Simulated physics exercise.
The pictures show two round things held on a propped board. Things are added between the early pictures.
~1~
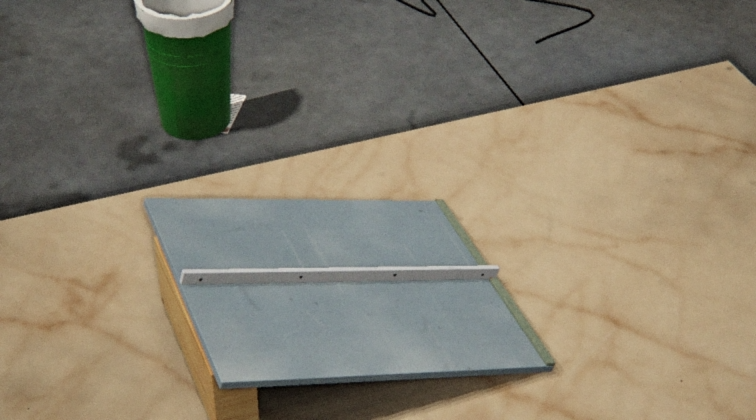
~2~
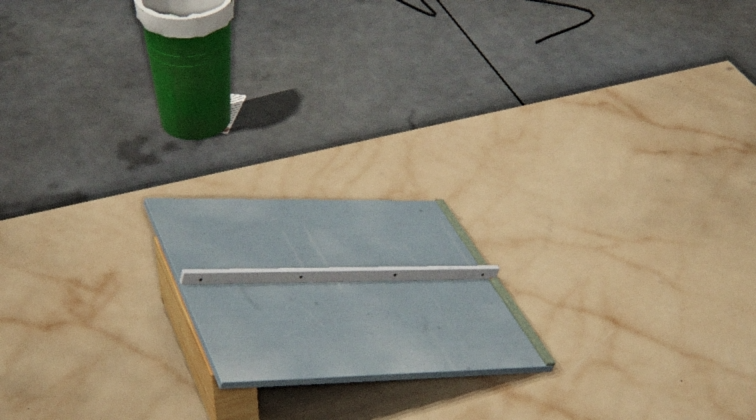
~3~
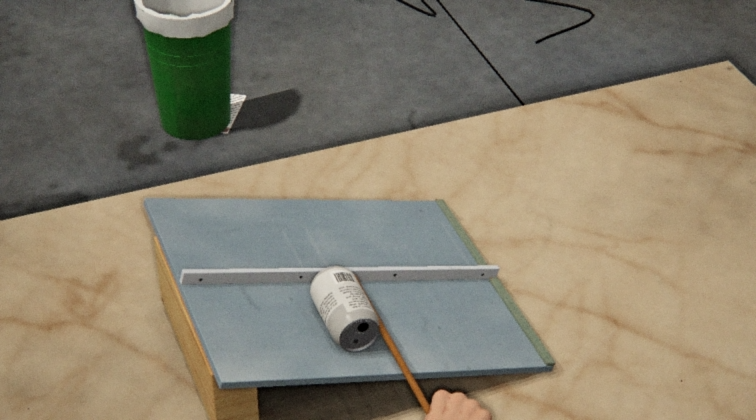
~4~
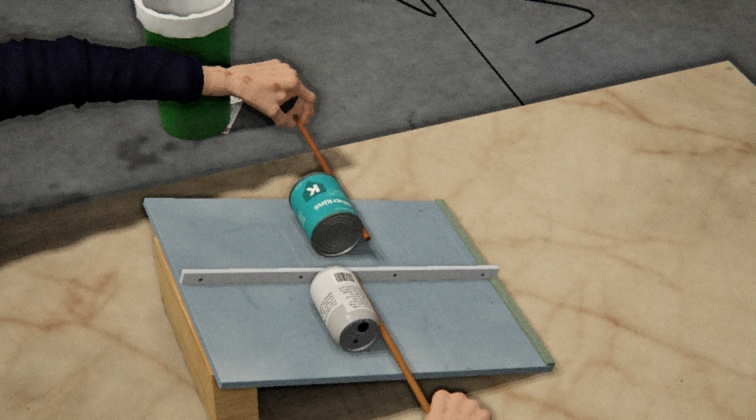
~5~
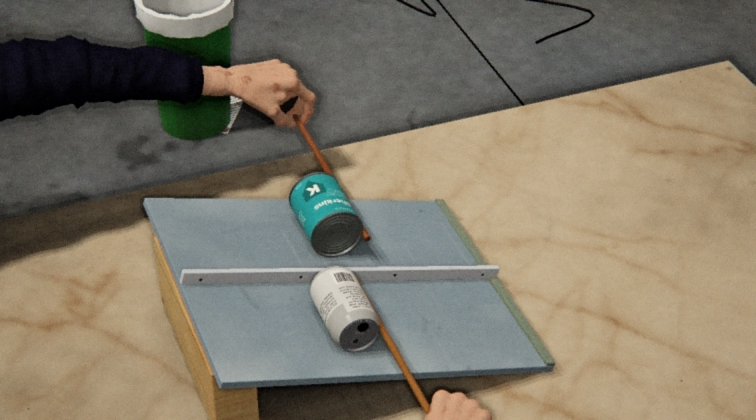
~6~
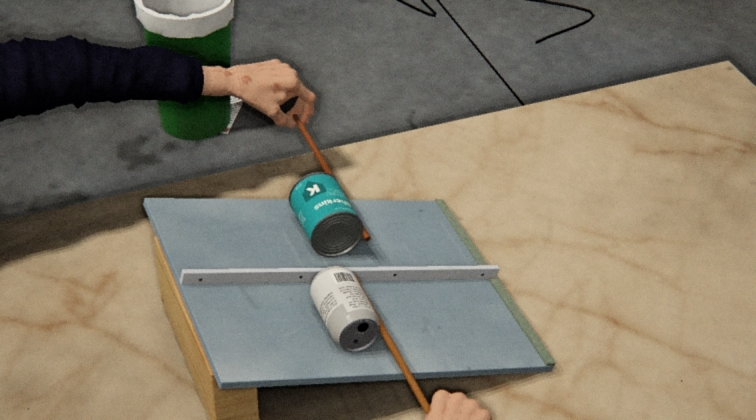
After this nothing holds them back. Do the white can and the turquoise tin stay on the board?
Outcome: The white can rolls off the board; the turquoise tin rolls off the board.
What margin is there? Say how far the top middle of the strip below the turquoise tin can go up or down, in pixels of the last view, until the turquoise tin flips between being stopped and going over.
A shift of 12 pixels, going up.
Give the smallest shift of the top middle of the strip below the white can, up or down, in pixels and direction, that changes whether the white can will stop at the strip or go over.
About 8 pixels up.
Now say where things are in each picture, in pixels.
The first picture shows board (346, 278).
The second picture shows board (346, 278).
The third picture shows white can (344, 308); board (346, 278).
The fourth picture shows held back by the sticks; turquoise tin (326, 214); board (346, 278).
The fifth picture shows held back by the sticks; white can (344, 308); board (346, 278).
The sixth picture shows held back by the sticks; white can (344, 308); turquoise tin (326, 214); board (346, 278).
Then, 0.78 s after the last picture, white can off the board near (613, 290); turquoise tin off the board near (578, 198).
By the end, the white can runs past the strip; the turquoise tin runs past the strip.
